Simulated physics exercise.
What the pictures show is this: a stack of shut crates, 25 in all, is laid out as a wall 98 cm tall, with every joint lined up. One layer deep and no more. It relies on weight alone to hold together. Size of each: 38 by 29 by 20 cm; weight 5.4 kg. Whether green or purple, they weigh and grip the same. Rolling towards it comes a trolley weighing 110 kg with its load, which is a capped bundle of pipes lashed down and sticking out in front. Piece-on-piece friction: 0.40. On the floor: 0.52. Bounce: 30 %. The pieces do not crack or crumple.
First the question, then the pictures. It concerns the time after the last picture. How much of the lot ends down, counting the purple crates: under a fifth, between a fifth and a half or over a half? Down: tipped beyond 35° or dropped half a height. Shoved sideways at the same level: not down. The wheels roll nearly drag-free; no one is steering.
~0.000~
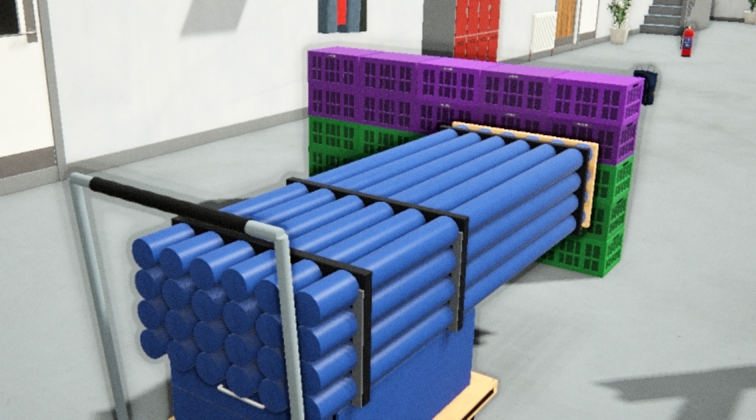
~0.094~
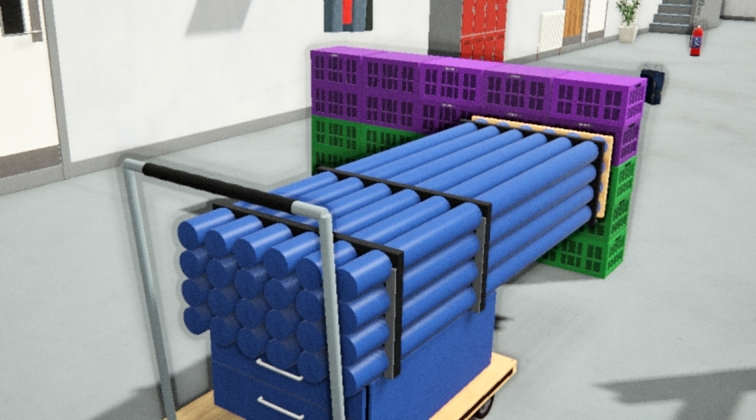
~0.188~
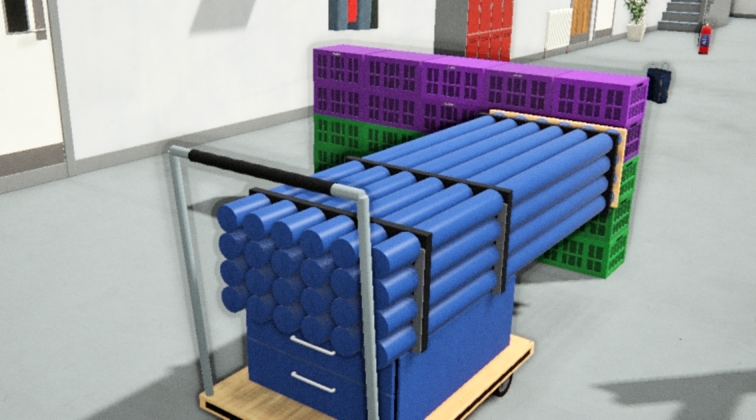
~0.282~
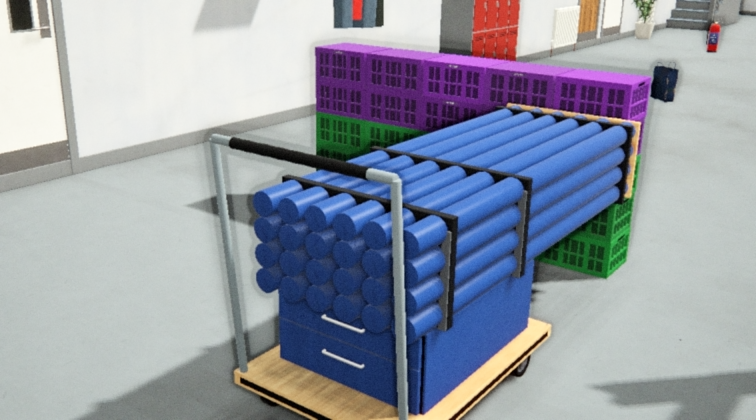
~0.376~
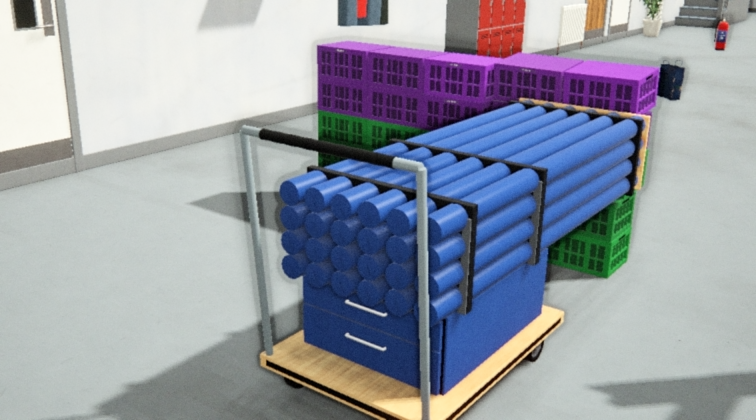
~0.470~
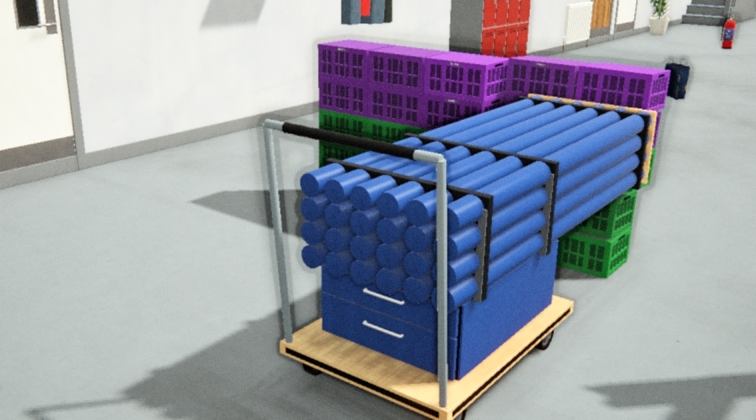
Down in the end: One fifth to one half.
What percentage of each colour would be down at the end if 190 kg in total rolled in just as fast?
Green 10, purple 40 %.
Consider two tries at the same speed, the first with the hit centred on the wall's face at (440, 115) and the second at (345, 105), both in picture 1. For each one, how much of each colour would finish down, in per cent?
First try then second: Green 20 and 10, purple 60 and 40 per cent.
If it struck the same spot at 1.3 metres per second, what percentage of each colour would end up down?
Down at the end: Green 30 per cent, purple 40 per cent.
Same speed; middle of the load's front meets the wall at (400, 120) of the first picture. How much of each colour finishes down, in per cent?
Then green ends 20 per cent down and purple 60 per cent.
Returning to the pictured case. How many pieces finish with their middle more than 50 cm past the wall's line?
8 or thereabouts.
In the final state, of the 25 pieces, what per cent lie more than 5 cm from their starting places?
Shifted fraction is 40 per cent.
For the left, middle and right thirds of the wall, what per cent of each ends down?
The thirds come out at 0 on the left, 0 in the middle and 60 on the right, in per cent.
By 0.60 s, load 36 cm past the wall's line, still rolling; 4 of the 10 purple crates down (4 of 25 in all colours); top purple crate tilted 30°, 11 cm lower; top green crate tilted 30°, 10 cm lower.
By 0.86 s, load 66 cm past the wall's line, still rolling; 4 of the 10 purple crates down (6 of 25 in all colours); top purple crate tilted 64°, 66 cm lower; top green crate tilted 57°, 29 cm lower.
By 1.40 s, load 1.15 m past the wall's line, still rolling; 4 of the 10 purple crates down (6 of 25 in all colours); top purple crate tilted 49°, 70 cm lower; top green crate on its side.
When it is over (2.2 s), load 1.24 m past the wall's line, still rolling; 4 of the 10 purple crates down (6 of 25 in all colours); top purple crate 79 cm lower; top green crate on its side. That is 40 per cent. In pixels of the last frame, middles, top purple crate near (637, 142), top green crate near (556, 189).
